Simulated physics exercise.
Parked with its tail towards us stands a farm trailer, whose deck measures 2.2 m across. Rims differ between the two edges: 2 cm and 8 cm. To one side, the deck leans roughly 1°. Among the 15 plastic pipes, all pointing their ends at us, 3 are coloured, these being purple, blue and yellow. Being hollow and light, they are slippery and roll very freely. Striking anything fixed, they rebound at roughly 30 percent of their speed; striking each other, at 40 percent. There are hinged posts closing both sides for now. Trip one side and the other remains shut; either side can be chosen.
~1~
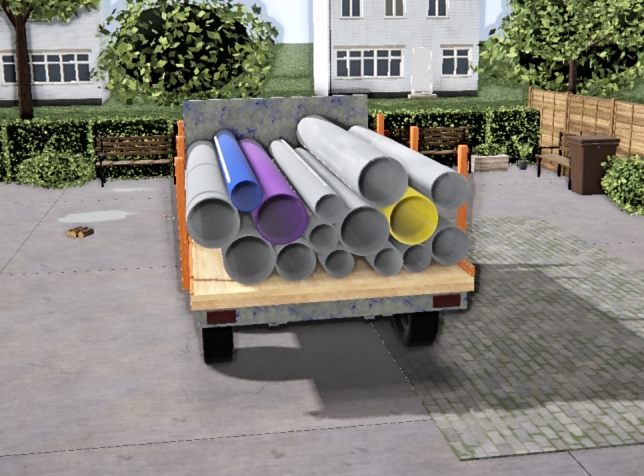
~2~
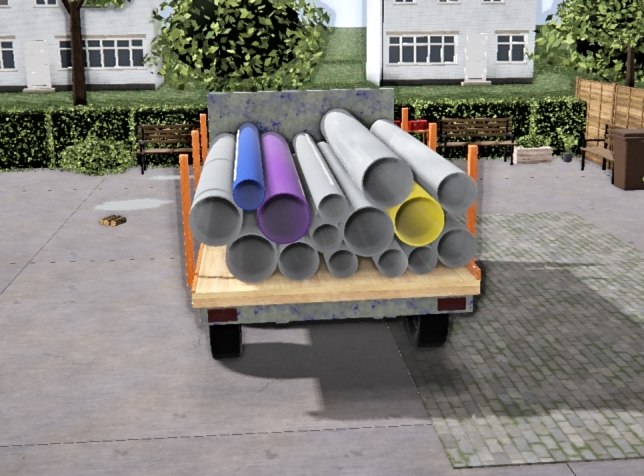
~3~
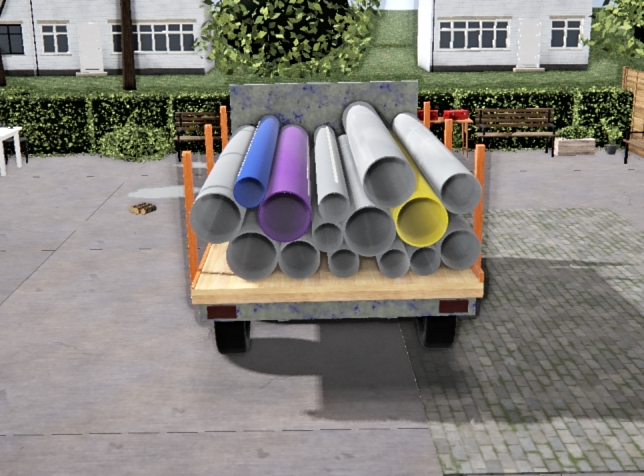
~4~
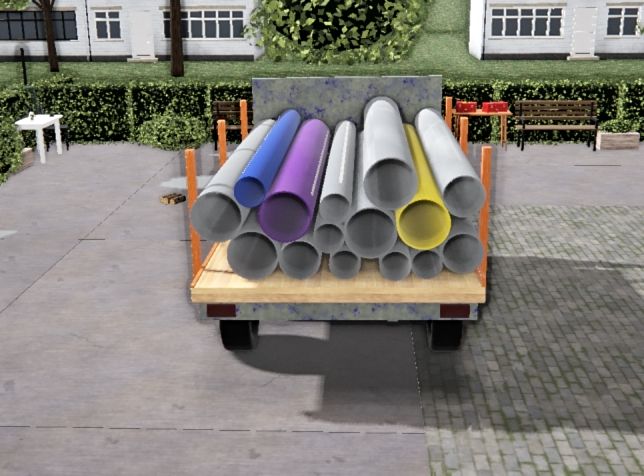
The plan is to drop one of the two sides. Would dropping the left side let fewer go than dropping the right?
No. Drop the right one.
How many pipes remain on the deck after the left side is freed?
The number comes to 9.
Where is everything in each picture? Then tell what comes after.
In the first picture, purple (282, 219), blue (247, 196), yellow (414, 220); the deck is a shade lower on the left; 5 of the 15 make up the bottom layer; all still.
In the second picture, purple (284, 218), blue (249, 195), yellow (419, 222); rims, left 2 cm, right 8 cm; all still.
In the third picture, purple (285, 217), blue (249, 193), yellow (422, 222); side tops at (187, 157) and (480, 150); nothing moves.
In the fourth picture, purple (285, 217), blue (250, 192), yellow (424, 225); all still.
If it is the left, after 1.7 s, purple is up on others, 20 cm from the left edge, rolling left; blue is down on the left; yellow is up on others, 60 cm from the right edge, rolling left; 3 of 15 are off.
If it is the left, in the end, purple is on the ground to the left; blue is on the ground to the left; yellow is up on others, 55 cm from the right edge; 6 of 15 are off.
If it is the right, after 0.8 s, purple is up on others, 70 cm from the left edge; blue is up on others, 45 cm from the left edge; yellow is up on others, 45 cm from the right edge; 1 of 15 is off.
If it is the right, in the end, purple is up on others, 70 cm from the left edge; blue is up on others, 45 cm from the left edge; yellow is up on others, 45 cm from the right edge; 1 of 15 is off.
